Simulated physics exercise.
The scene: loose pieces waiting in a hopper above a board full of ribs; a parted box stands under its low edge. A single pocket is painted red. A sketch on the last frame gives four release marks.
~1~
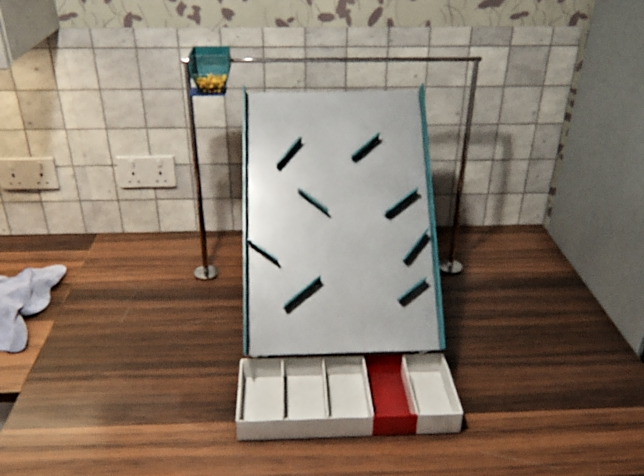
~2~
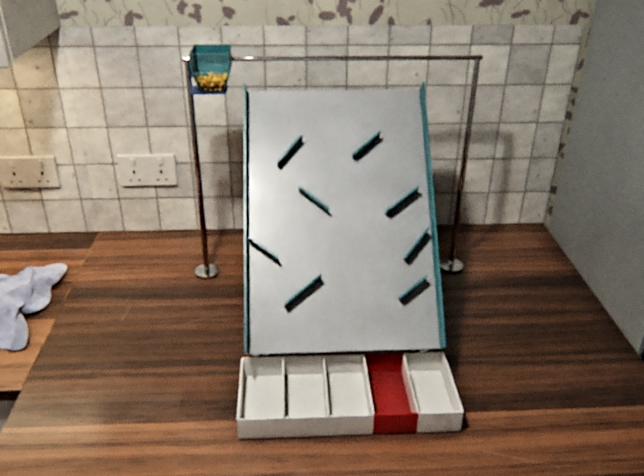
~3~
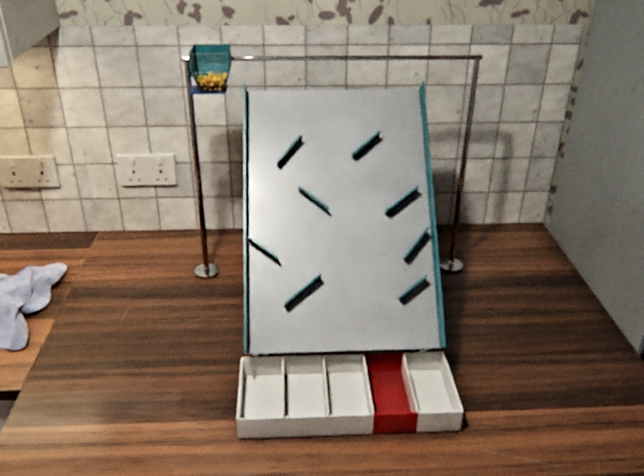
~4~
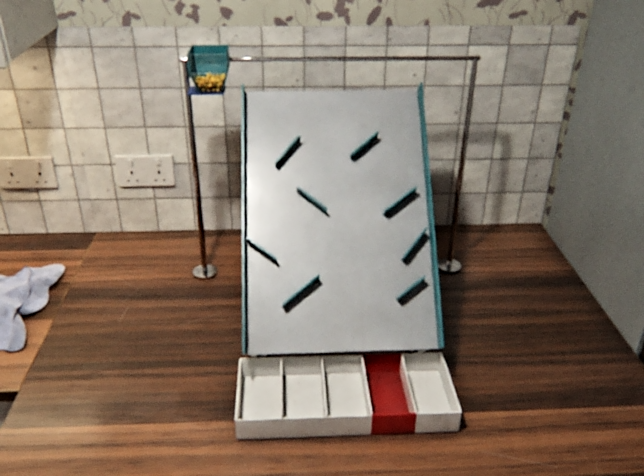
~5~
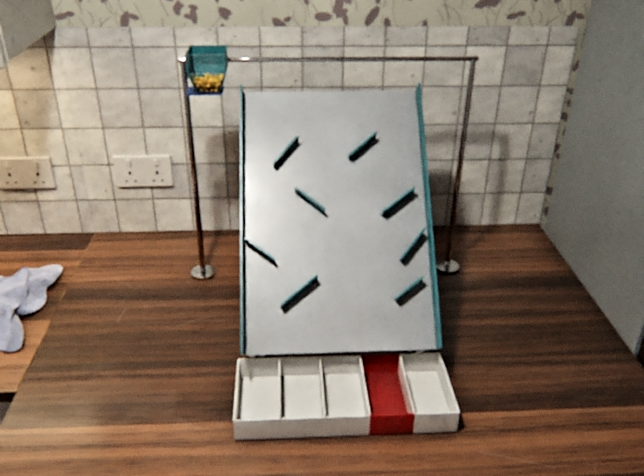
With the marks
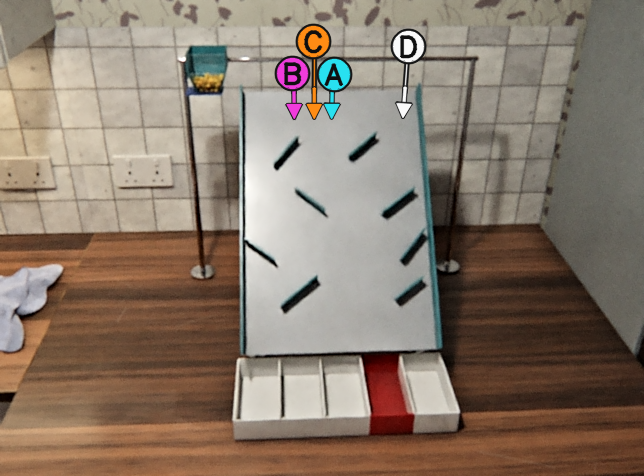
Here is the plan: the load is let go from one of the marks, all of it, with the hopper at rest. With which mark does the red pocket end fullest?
Mark C.
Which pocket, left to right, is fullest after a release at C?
The fourth from the left.
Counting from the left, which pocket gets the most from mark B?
It is the first one.
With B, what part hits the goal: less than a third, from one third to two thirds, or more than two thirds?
Less than a third.
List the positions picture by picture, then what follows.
Hopper (212, 81), puffed corn balls, door shut, in the first frame.
Ribs (278, 162) to (301, 135), (354, 154) to (380, 131), (299, 186) to (329, 208), in the second frame.
Ribs (387, 210) to (419, 186), (249, 236) to (278, 257), (406, 257) to (428, 228), in the third frame.
Ribs (283, 305) to (319, 275), (399, 298) to (425, 276), in the fourth frame.
Red pocket (392, 423), number 4 of 5 from the left, in the fifth frame.
On the marked copy, mark A meets the board at (331, 113); mark B meets the board at (294, 113); mark C meets the board at (314, 113); mark D meets the board at (403, 112).
For mark A, roughly a third in the red pocket, roughly half in other pockets, about a tenth outside the box.
For mark B, roughly a quarter in the red pocket, roughly two thirds in other pockets, about a tenth held on the board, just a few outside the box.
For mark C, roughly half in the red pocket, roughly a third in other pockets, about a tenth outside the box.
For mark D, roughly a third in the red pocket, roughly half in other pockets, about a tenth held on the board, about a tenth outside the box.
